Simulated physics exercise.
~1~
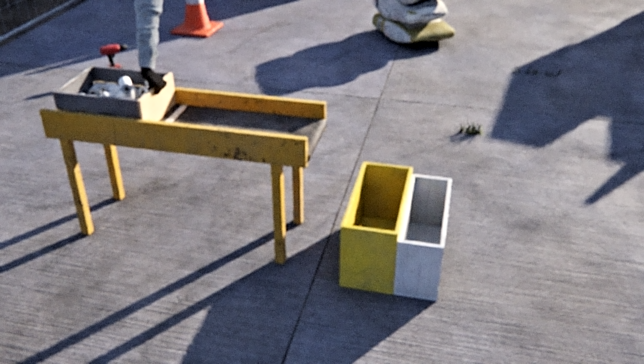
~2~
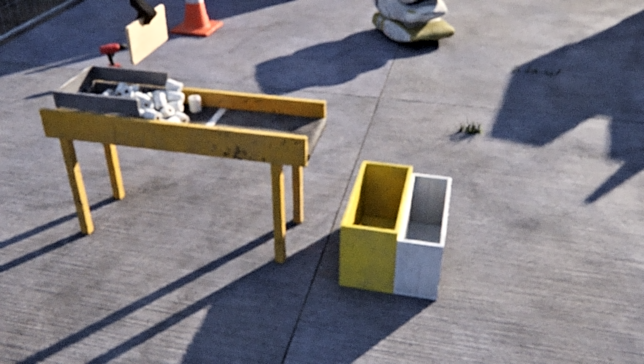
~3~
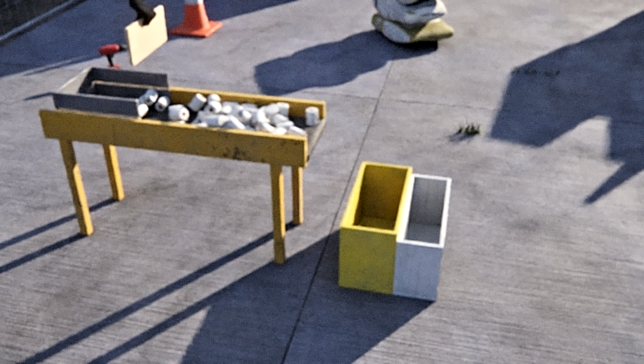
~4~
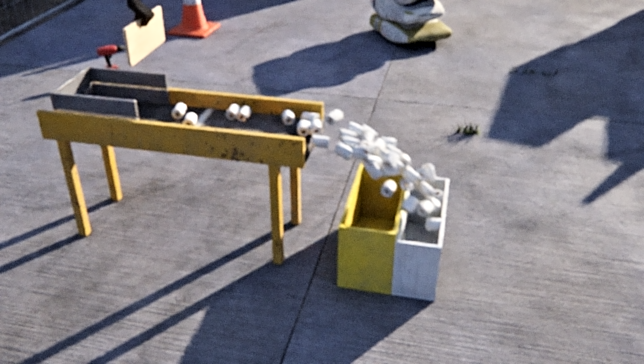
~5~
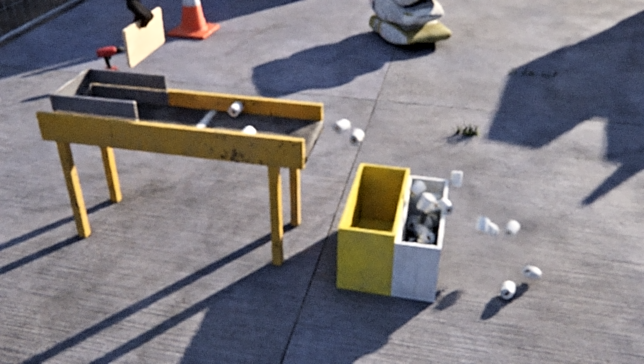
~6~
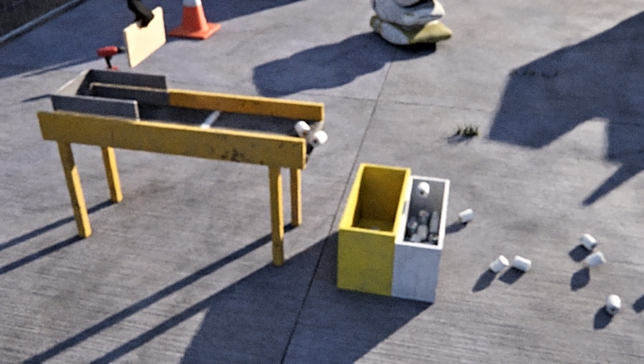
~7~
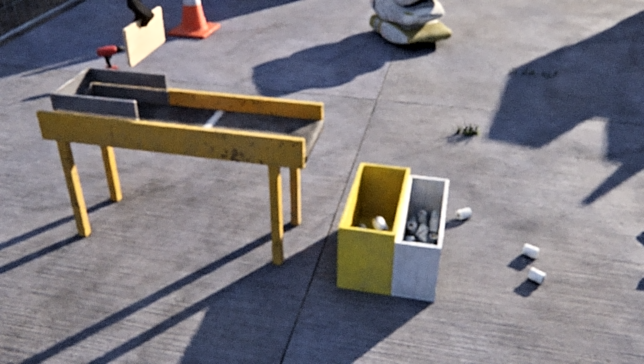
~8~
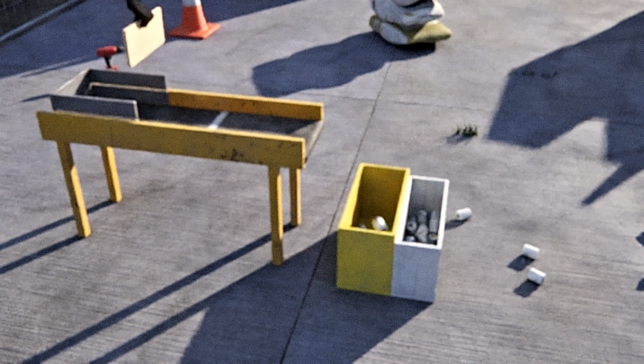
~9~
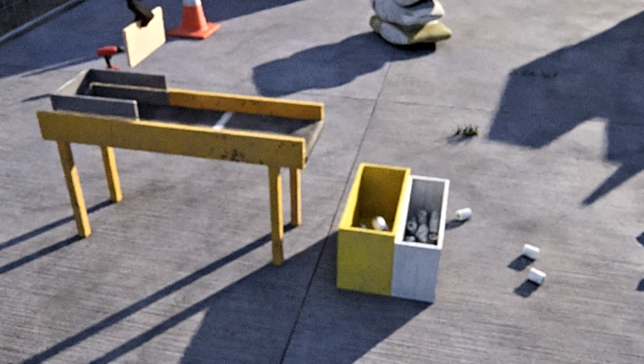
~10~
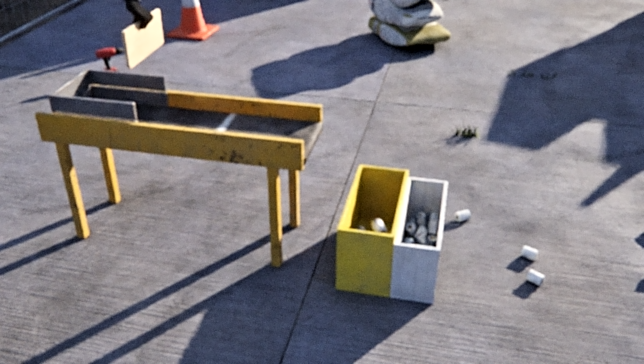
A gloved hand lifts a board, and white rolls ride off the belt, mostly into the white bin.
